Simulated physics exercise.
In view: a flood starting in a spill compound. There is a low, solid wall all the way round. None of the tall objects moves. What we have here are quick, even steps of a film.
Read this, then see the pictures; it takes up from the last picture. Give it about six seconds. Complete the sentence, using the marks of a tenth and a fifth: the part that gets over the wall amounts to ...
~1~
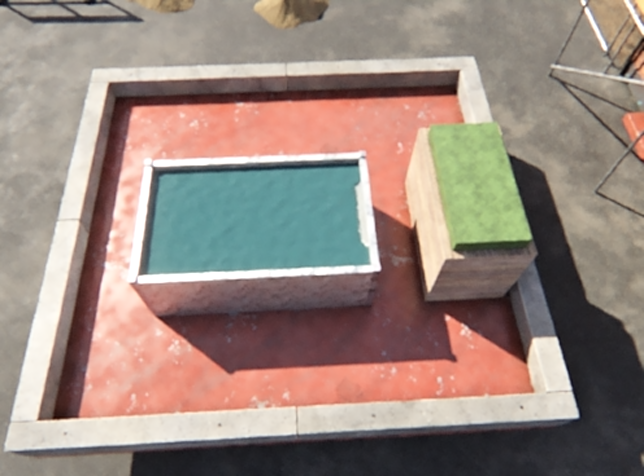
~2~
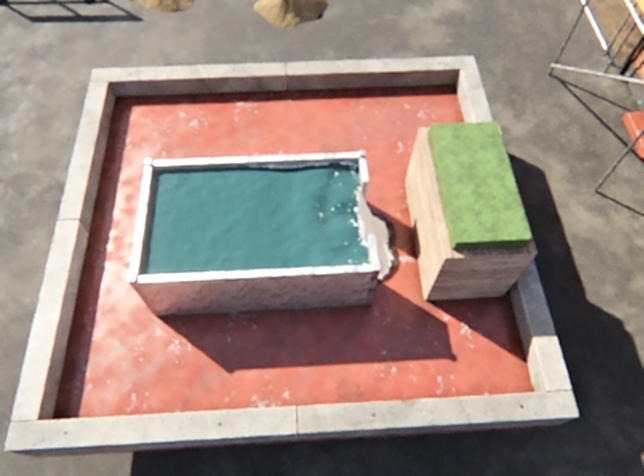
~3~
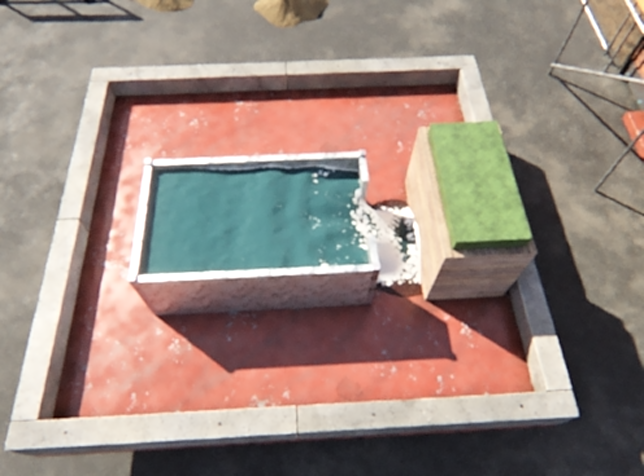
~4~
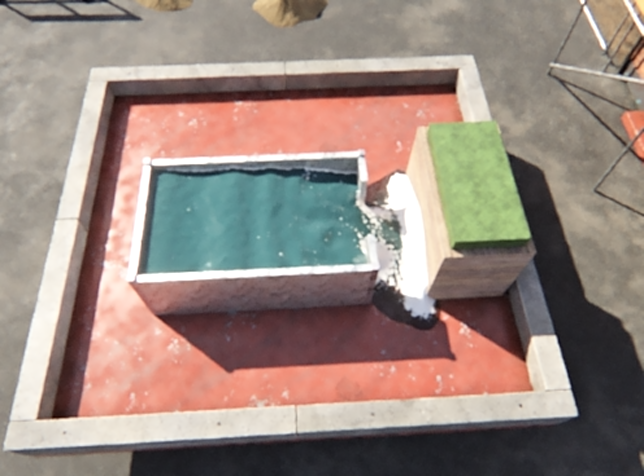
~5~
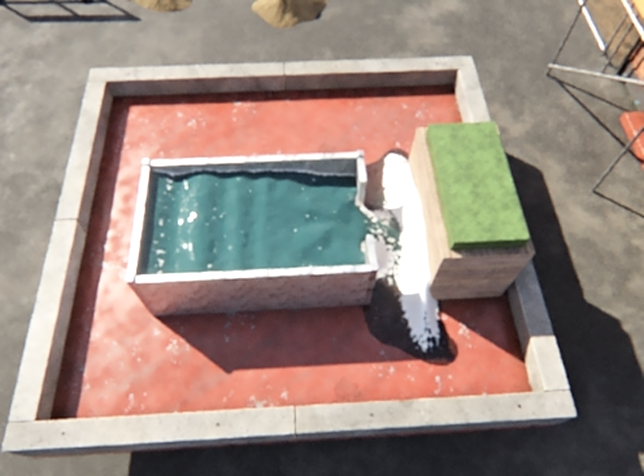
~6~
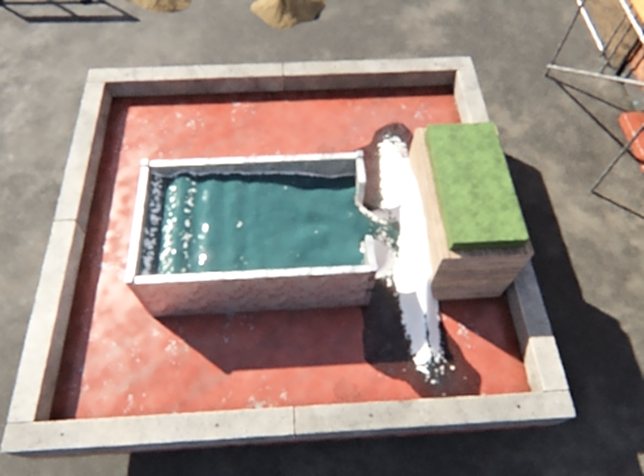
The part that gets over the wall amounts to under one tenth.
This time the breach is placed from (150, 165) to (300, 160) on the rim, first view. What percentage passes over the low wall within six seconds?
Estimate: 12 %.
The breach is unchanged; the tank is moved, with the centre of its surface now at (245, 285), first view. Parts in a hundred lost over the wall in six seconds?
I'd put it near 10 in a hundred.
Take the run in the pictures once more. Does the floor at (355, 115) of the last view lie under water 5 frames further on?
Following the spread, that spot ends up waterlogged.
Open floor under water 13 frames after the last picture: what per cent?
Roughly 75 per cent.
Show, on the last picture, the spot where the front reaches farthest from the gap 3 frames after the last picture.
The farthest wet point should be near (431, 91).
A moment on, water covers 20 % of the floor; the low wall has let 0 % over.
Next, water covers 35 % of the floor; the low wall has let 0 % over.
Then, water covers 60 % of the floor; the low wall has let 0 % over.
Later, water covers 75 % of the floor; the low wall has let 0 % over.
In the end, water covers 75 % of the floor; the low wall has let 0 % over.
